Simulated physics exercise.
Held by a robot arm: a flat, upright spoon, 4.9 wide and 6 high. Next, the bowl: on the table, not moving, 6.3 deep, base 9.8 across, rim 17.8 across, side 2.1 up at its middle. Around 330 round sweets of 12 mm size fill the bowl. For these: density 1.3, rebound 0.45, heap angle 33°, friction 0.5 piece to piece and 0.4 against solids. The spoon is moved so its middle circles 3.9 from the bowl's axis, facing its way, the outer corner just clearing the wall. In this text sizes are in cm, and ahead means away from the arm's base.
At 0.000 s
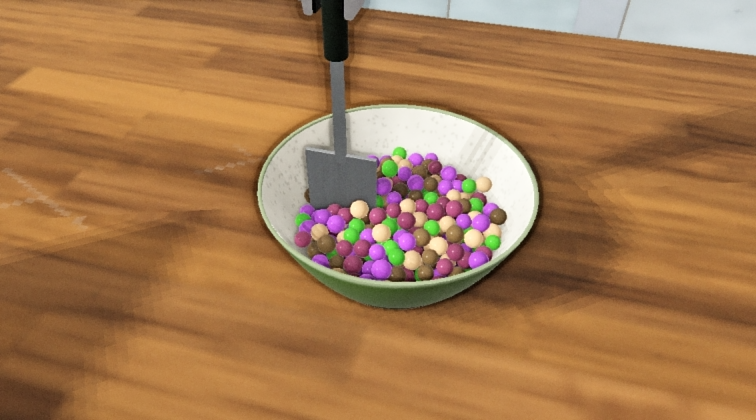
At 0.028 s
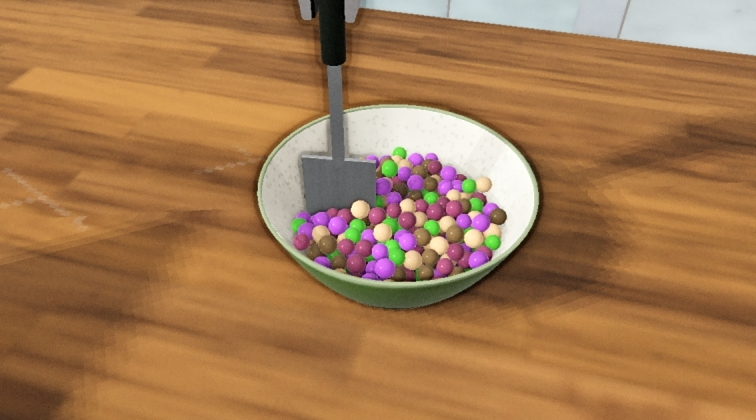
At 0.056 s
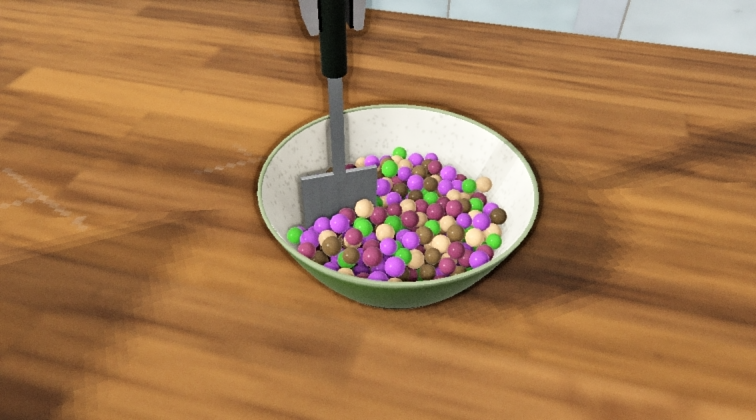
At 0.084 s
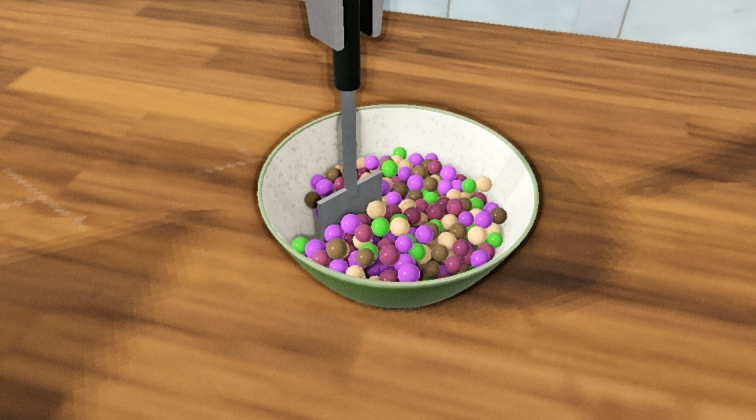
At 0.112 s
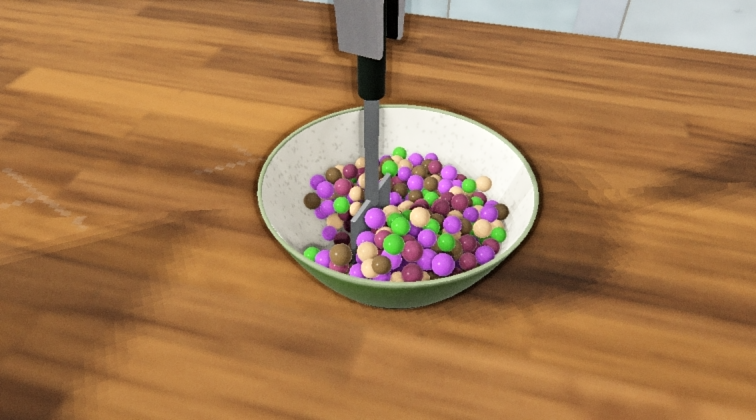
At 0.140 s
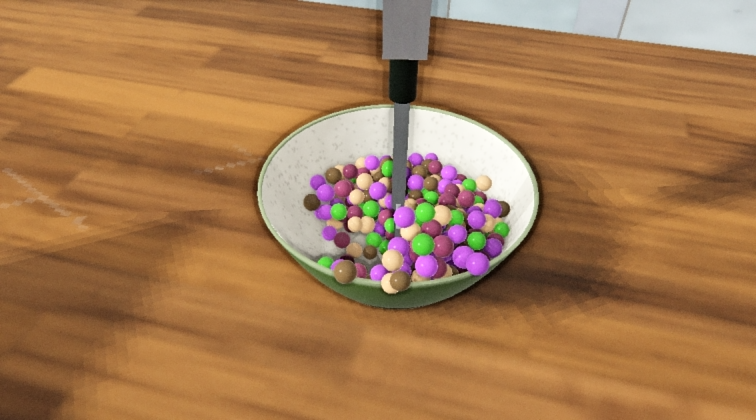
A spatula held by a robot arm sweeps through colourful balls in a bowl, turning edge-on.
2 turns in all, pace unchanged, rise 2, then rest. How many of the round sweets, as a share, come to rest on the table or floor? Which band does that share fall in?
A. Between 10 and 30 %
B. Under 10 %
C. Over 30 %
C, over 30 %.
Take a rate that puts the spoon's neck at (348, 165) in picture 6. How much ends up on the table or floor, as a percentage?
Roughly 10 percent of it.
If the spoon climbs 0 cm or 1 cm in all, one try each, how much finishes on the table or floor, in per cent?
Near 50 in a hundred, then near 45 in a hundred.
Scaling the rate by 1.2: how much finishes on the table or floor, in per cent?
It would come to around 45 percent.
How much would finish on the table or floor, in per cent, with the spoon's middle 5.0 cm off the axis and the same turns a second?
Around 10 in a hundred.
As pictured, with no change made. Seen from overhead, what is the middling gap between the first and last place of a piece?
About 11 centimetres.
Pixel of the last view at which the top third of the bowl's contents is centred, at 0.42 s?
(312, 175), roughly.
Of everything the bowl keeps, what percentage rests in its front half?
50 %.
After 0.42 s, 343° round, highest piece 9 above the table; 237 in the bowl, 56 on the table or floor, 35 in flight or on the tool.
After 0.69 s, 223° round, highest piece 7 above the table; 206 in the bowl, 120 on the table or floor, 2 in flight or on the tool.
After 1.03 s, 0° round, highest piece 5 above the table; 205 in the bowl, 123 on the table or floor.
After 1.73 s, 0° round, highest piece 5 above the table; 205 in the bowl, 123 on the table or floor.
At rest, 205 in the bowl, 123 on the table or floor. That is 38 % on the table or floor.
